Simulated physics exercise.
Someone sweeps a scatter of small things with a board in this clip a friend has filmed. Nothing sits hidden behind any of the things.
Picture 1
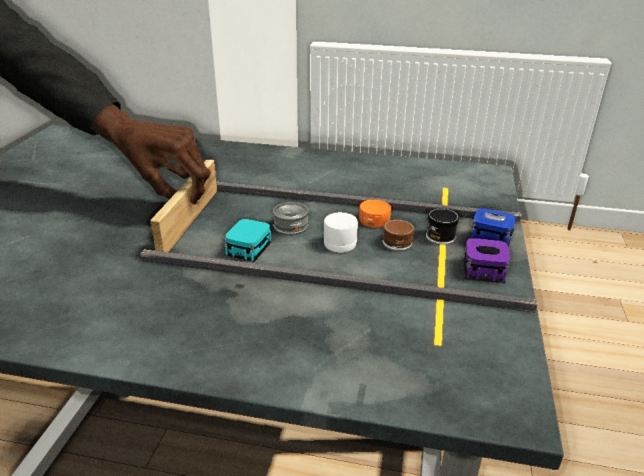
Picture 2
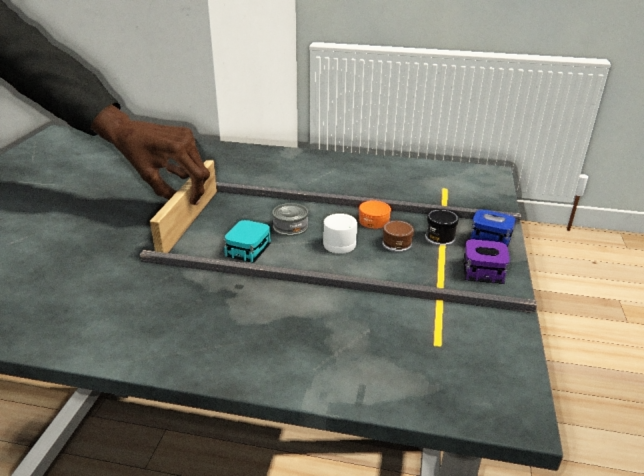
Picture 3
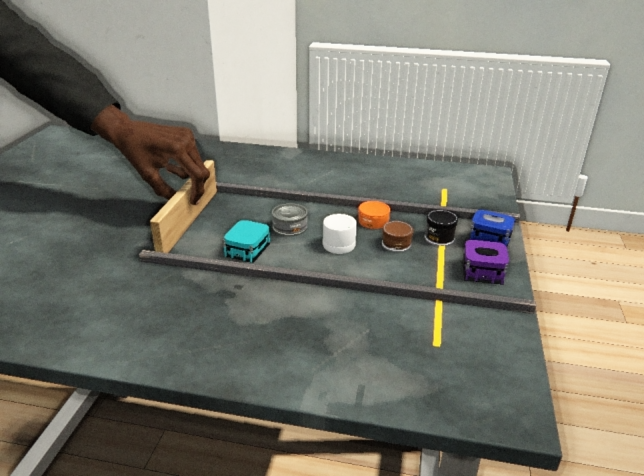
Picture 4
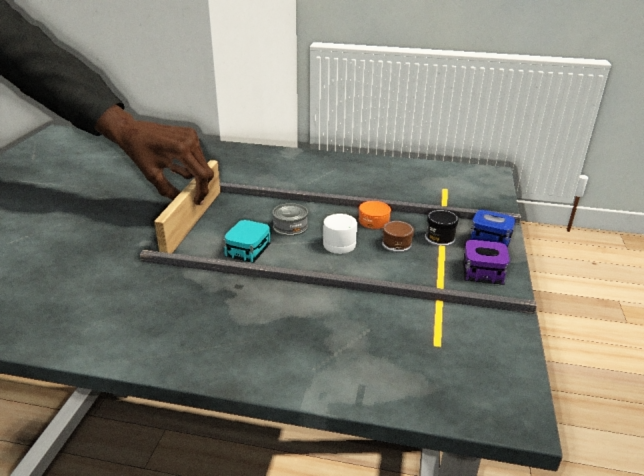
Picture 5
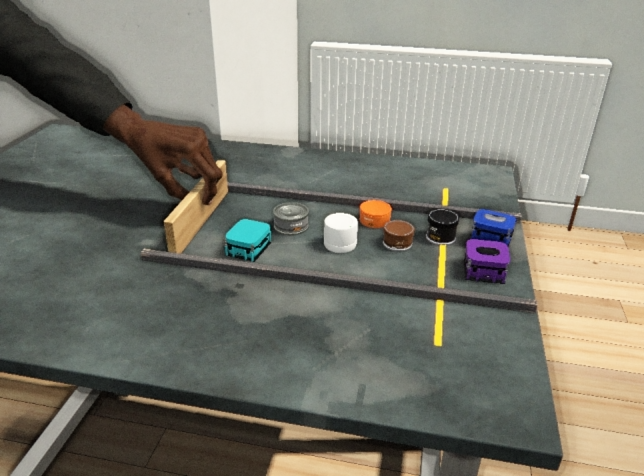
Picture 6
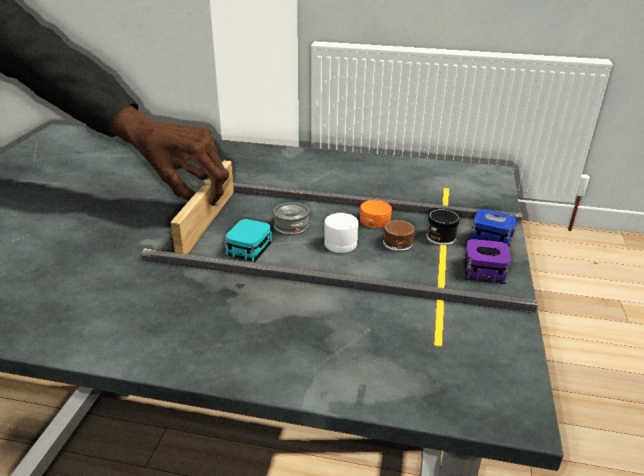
The video shows a hand holding a wooden board upright between two rails on a dark table, then sliding it slightly right toward a teal case, while the scattered tubs, tins and cases ahead stay still.
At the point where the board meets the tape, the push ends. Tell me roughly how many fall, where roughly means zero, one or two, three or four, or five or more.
Roughly, zero fall.
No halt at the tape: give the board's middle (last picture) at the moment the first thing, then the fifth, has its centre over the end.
At (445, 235) for the first, at (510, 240) for the fifth.
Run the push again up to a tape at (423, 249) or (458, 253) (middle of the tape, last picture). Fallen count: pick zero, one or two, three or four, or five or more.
Taking the spots in order - no fall at all, then 1 or 2.
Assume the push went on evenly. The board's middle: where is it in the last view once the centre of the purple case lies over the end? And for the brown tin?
With the purple case it sits around (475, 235), with the brown tin around (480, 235).
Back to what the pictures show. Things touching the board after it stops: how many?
The count in contact is 4.
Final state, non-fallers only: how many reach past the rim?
The figure is 1.
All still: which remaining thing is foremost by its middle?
The blue case finishes closest.
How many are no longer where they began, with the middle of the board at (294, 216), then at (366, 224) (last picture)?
First 2, then 6.
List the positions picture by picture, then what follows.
In the first frame, blue case (493, 229); purple case (486, 260); black tin (442, 226); board (188, 204); tape (443, 251).
In the second frame, purple case (485, 262); orange tub (374, 215).
In the third frame, black tin (441, 228); white lid (339, 234).
In the fourth frame, blue case (492, 231); grey tin (290, 219).
In the fifth frame, purple case (486, 261); brown tin (398, 236).
In the sixth frame, blue case (493, 230); purple case (486, 261); black tin (443, 227); board (206, 206); tape (443, 251).
Soon after, none off yet; blue case at rest near (493, 230); purple case at rest near (486, 261); black tin at rest near (443, 227).
After that, none off yet; blue case moving near (498, 230); purple case at rest near (486, 261); black tin displaced about its own width near (462, 219).
In the end, the number that fall off is zero.
